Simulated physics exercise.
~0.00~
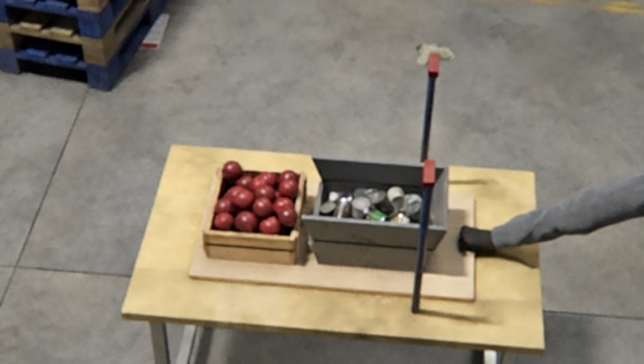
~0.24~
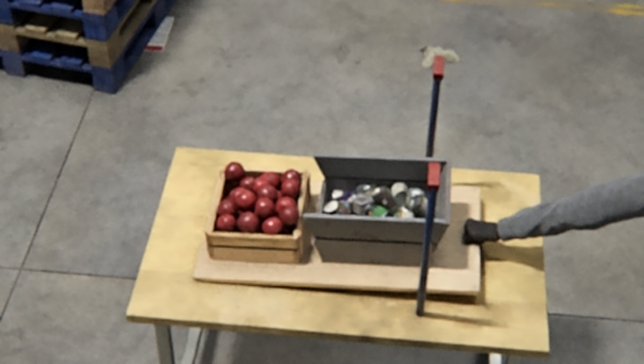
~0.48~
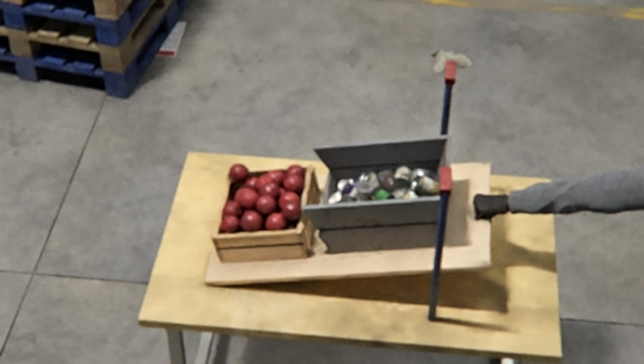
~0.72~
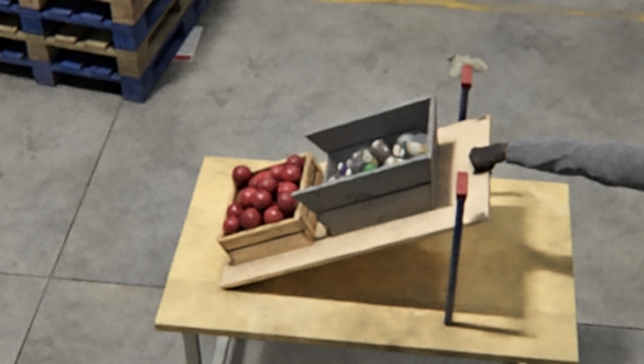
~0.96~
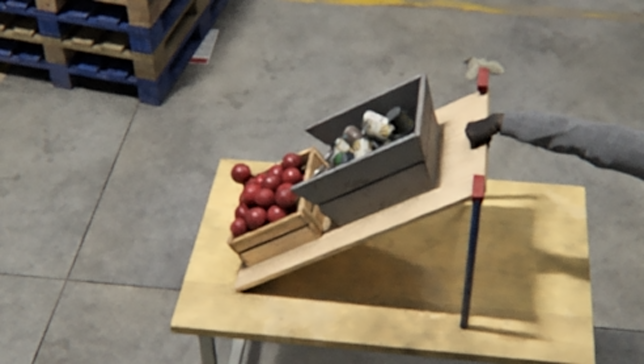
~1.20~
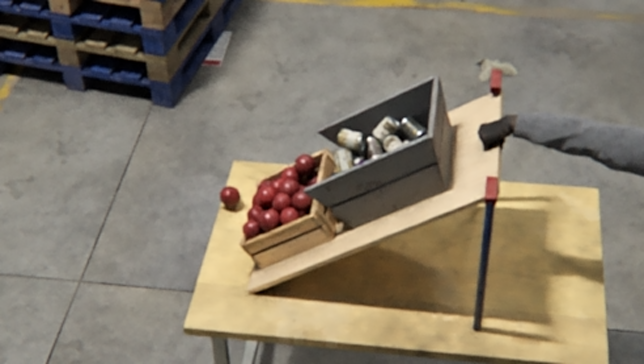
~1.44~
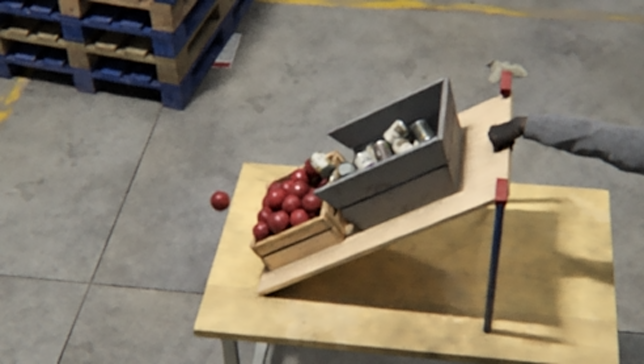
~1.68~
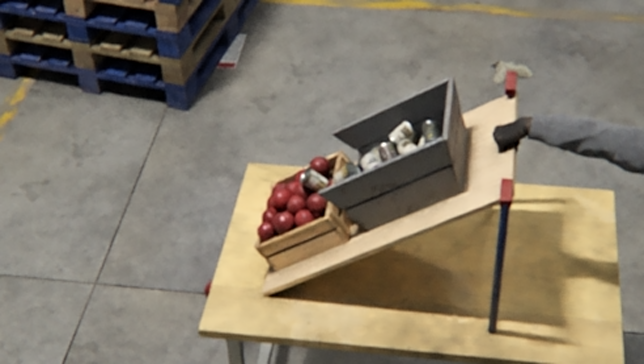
To begin with, a wooden tray of red apples and a grey tray of small tins sit side by side on a board on a table, with a gloved hand at the board's right end. The hand lifts that end, and the board tilts steeply down toward the left, carrying both trays with it. As the board reaches the stops, the tins slide toward the grey tray's low left wall. One apple leaves the wooden tray, rolls left across the table and drops off the edge. A tin tips out onto the apples, while nearly everything else stays in the tilted trays.
